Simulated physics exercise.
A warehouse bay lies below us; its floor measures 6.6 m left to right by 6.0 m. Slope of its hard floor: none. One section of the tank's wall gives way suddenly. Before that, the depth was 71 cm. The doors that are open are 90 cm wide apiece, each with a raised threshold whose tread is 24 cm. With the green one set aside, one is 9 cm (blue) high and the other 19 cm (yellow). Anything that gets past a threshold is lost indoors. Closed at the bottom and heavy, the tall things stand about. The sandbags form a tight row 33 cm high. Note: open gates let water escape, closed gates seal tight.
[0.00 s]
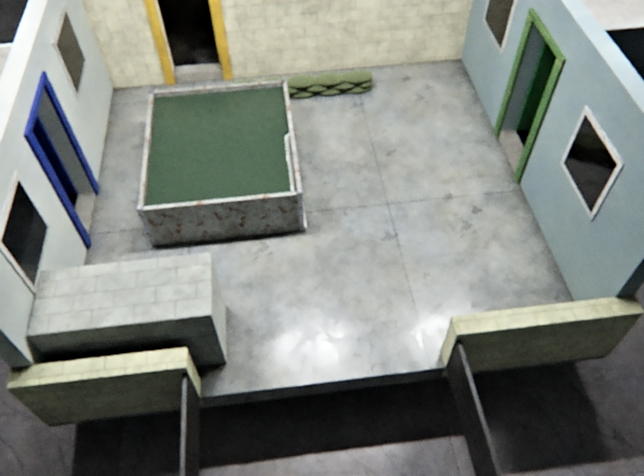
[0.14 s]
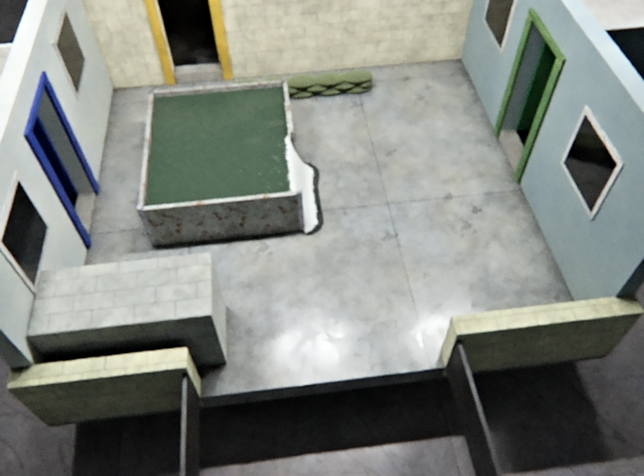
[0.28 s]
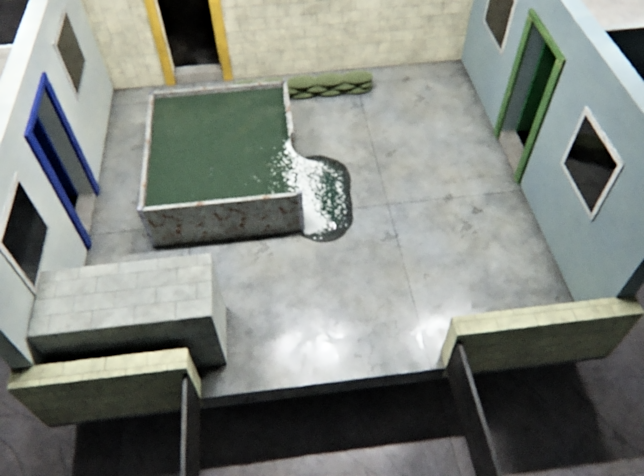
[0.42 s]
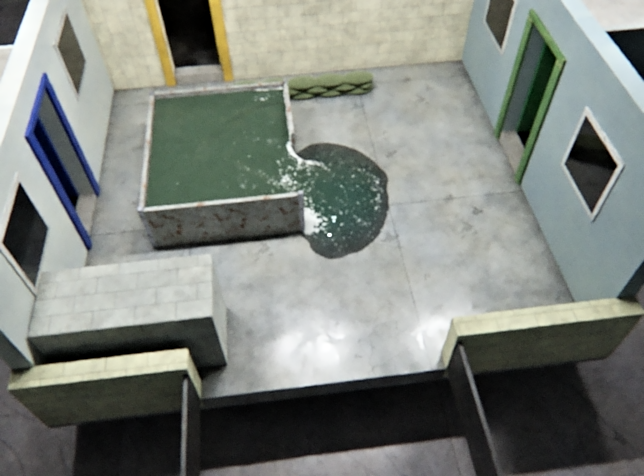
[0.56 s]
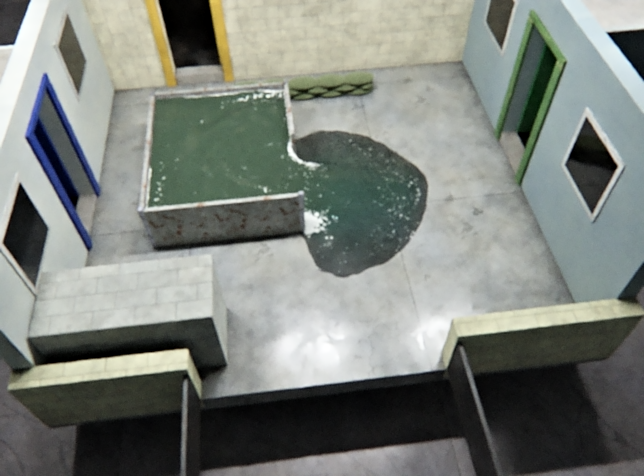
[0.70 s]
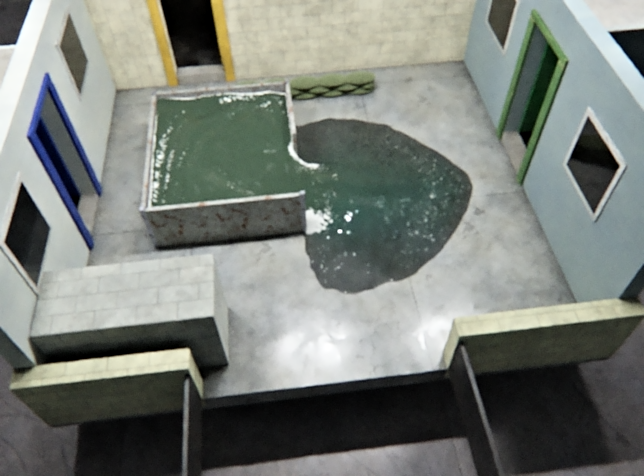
A grey-floored warehouse bay, open at the near side, is seen from above by a camera that stays still. A low, mottled tank of green water stands left of centre, with a pale block nearer, a blue-framed doorway at left, a yellow one behind and a green one at right. Part of the tank's right wall gives way, and water pours out, foaming white, then spreads rightward in a widening dark pool.
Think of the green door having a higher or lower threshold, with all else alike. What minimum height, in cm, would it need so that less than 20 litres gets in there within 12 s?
About 25 cm.
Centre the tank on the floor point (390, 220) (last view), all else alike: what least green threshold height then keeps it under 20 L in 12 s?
Some 9.0 cm.
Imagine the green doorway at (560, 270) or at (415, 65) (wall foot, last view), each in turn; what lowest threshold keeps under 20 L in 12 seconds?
You'd want roughly 24 cm there first, then roughly 18 cm.
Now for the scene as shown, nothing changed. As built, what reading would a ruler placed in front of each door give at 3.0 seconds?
Blue door 0 cm, yellow door 0 cm, green door 27 cm.
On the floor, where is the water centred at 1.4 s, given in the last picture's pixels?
My guess is close to (282, 183).
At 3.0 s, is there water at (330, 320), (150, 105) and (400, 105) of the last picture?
Point 1: Bone dry; point 2: Bone dry; point 3: Awash.
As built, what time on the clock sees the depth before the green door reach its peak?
Roughly 2.2 s.
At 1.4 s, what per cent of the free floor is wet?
I'd say near 40 percent is wet.
After 1.4 s water covers 40 % of the floor, deepest (41 cm) near (311, 212); 29 cm at the green door, 7 litres in over its 18 cm threshold.
After 3.0 s water covers 45 % of the floor, deepest (36 cm) near (552, 266); 27 cm at the green door, 81 litres in over its 18 cm threshold.
After 12.0 s water covers 95 % of the floor, deepest (12 cm) near (90, 254); 9 cm at the green door, 103 litres in over its 18 cm threshold.
At the green door as built, the water arrived by 1.0 s and peaked near 32 cm at 2.2 s.
With a threshold of 20 cm, 71 litres would have come in within the 12 s; with 27.5 cm, 9 litres. So under 20 litres takes about 25 cm.
